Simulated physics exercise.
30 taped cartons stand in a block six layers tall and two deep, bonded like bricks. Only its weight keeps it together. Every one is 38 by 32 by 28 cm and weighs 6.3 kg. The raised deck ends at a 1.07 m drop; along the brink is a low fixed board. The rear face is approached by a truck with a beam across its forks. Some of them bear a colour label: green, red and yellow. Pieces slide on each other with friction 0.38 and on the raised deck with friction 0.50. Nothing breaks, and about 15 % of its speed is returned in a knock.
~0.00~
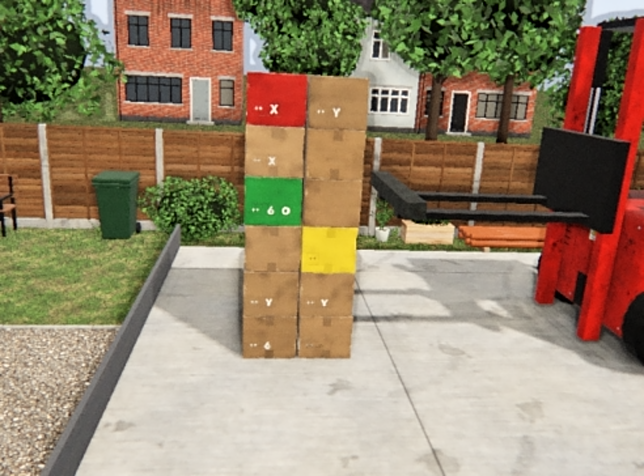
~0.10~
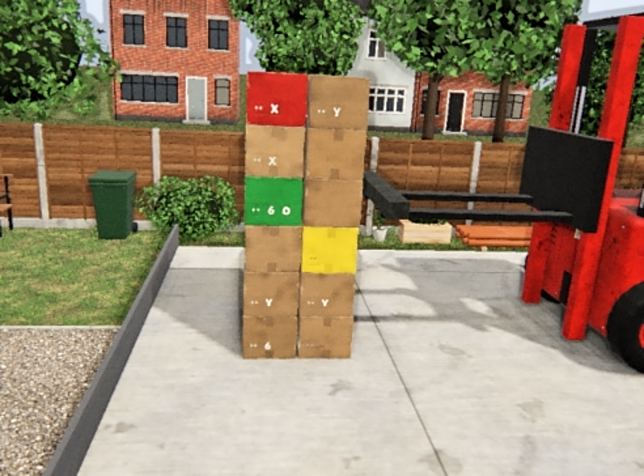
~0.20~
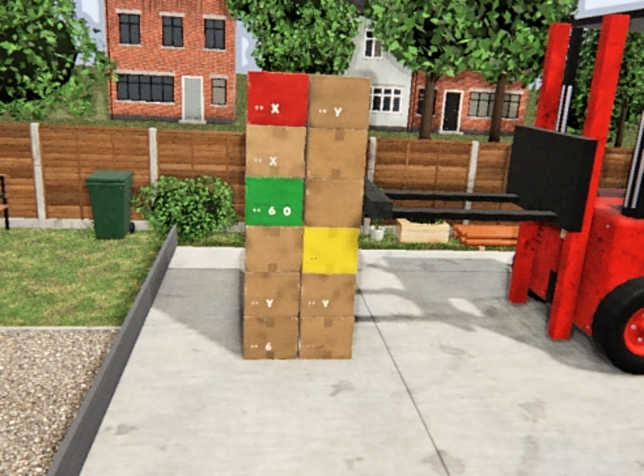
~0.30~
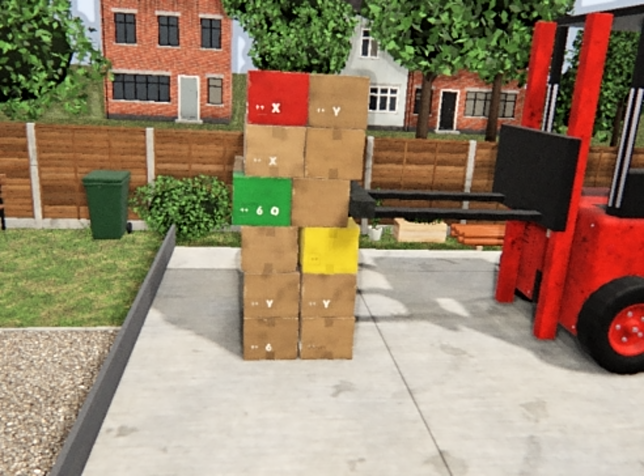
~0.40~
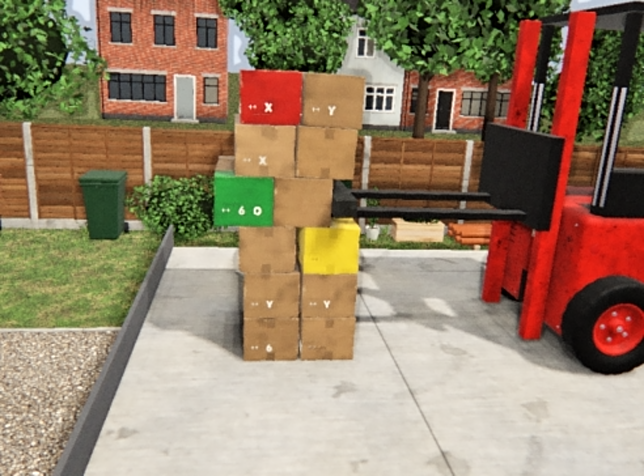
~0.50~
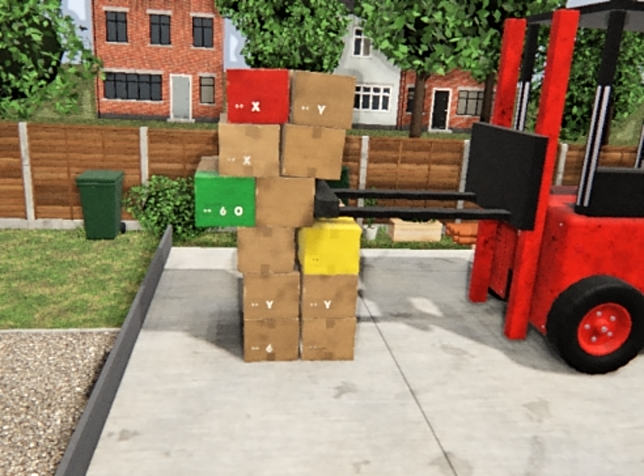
A red forklift rolled in from the right and pushed its forks into a tall stack of cardboard boxes, shoving the green one's row out to the left, then dragging the upper boxes slightly that way.
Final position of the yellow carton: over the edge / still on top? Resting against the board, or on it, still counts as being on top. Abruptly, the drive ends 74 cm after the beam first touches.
Still on top.
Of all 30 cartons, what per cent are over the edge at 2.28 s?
35 percent by then.
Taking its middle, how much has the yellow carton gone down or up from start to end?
It ends some 0 cm lower.
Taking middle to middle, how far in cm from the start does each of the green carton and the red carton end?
The green one ends around 280 cm from its start and the red one around 510 cm.
By 0.70 s, none of the 30 cartons over the edge, 23 disturbed; yellow carton unmoved; red carton tilted 16°.
By 1.04 s, none of the 30 cartons over the edge, 22 disturbed; yellow carton unmoved; green carton on its side.
By 1.48 s, 9 of the 30 cartons over the edge; yellow carton unmoved; red carton tilted 61°, 1.59 m lower.
By 2.28 s, 11 of the 30 cartons over the edge; yellow carton unmoved; green carton on its side.
When it is over (4.3 s), 12 of the 30 cartons over the edge; yellow carton unmoved; green carton on its side; red carton on its side. In pixels of the last frame, middles, yellow carton near (328, 242).
